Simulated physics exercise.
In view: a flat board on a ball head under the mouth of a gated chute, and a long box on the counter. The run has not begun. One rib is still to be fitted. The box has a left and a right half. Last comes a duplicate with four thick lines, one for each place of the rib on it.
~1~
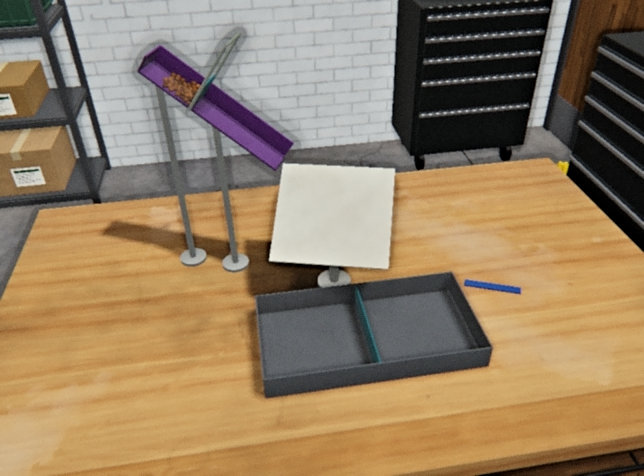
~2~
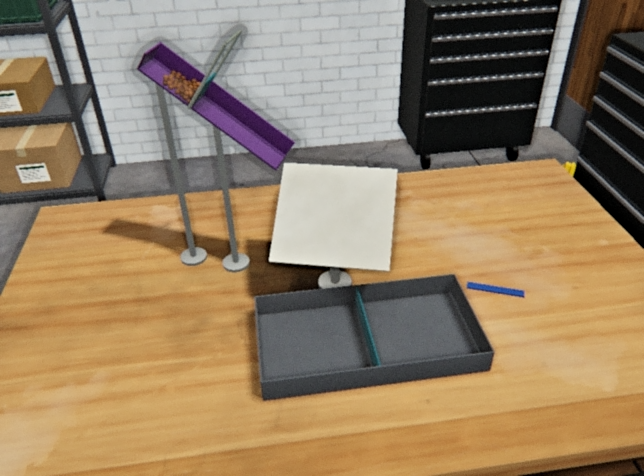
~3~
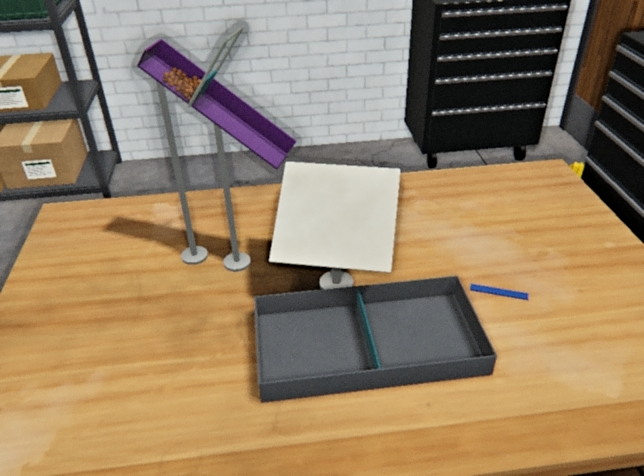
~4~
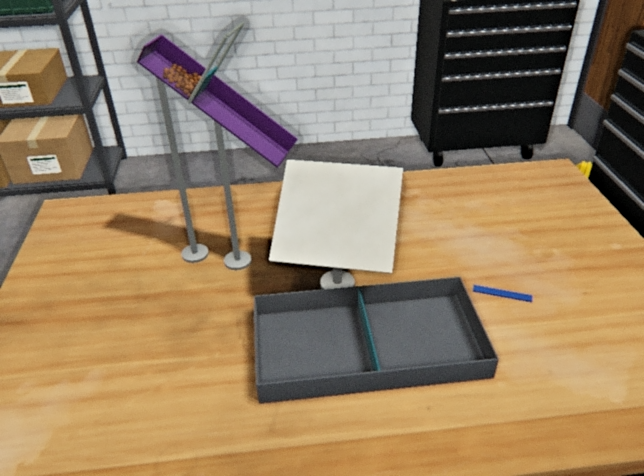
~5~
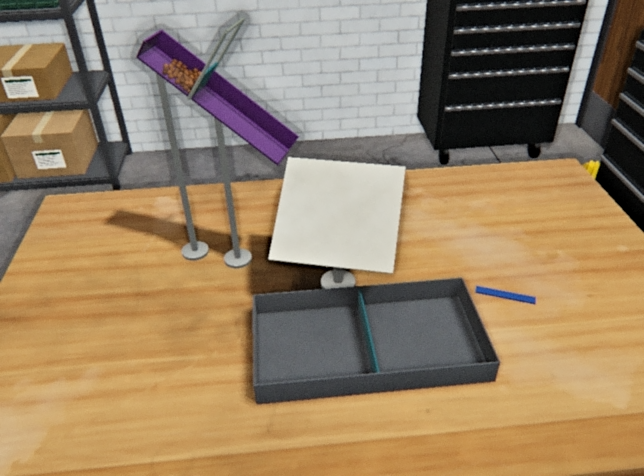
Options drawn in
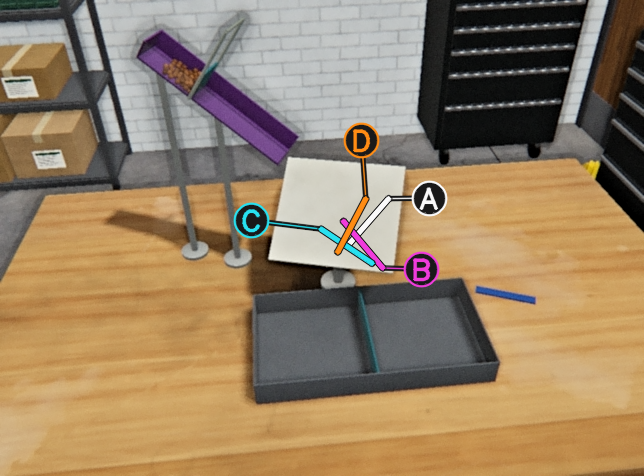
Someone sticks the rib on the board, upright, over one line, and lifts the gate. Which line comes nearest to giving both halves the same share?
B.
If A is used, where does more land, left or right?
Left.
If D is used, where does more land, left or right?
Left.
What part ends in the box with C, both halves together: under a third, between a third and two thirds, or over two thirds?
It is over two thirds.
On the marked copy, line A from (388, 198) to (348, 244); line B from (343, 221) to (382, 268); line C from (321, 229) to (372, 263); line D from (365, 198) to (337, 252).
Choosing A, of what is caught, nearly all in the left half, a small part in the right.
Choosing B, of what is caught, about half in the left half, about half in the right.
Choosing C, of what is caught, a small part in the left half, nearly all in the right.
Choosing D, of what is caught, nearly all in the left half, a small part in the right.
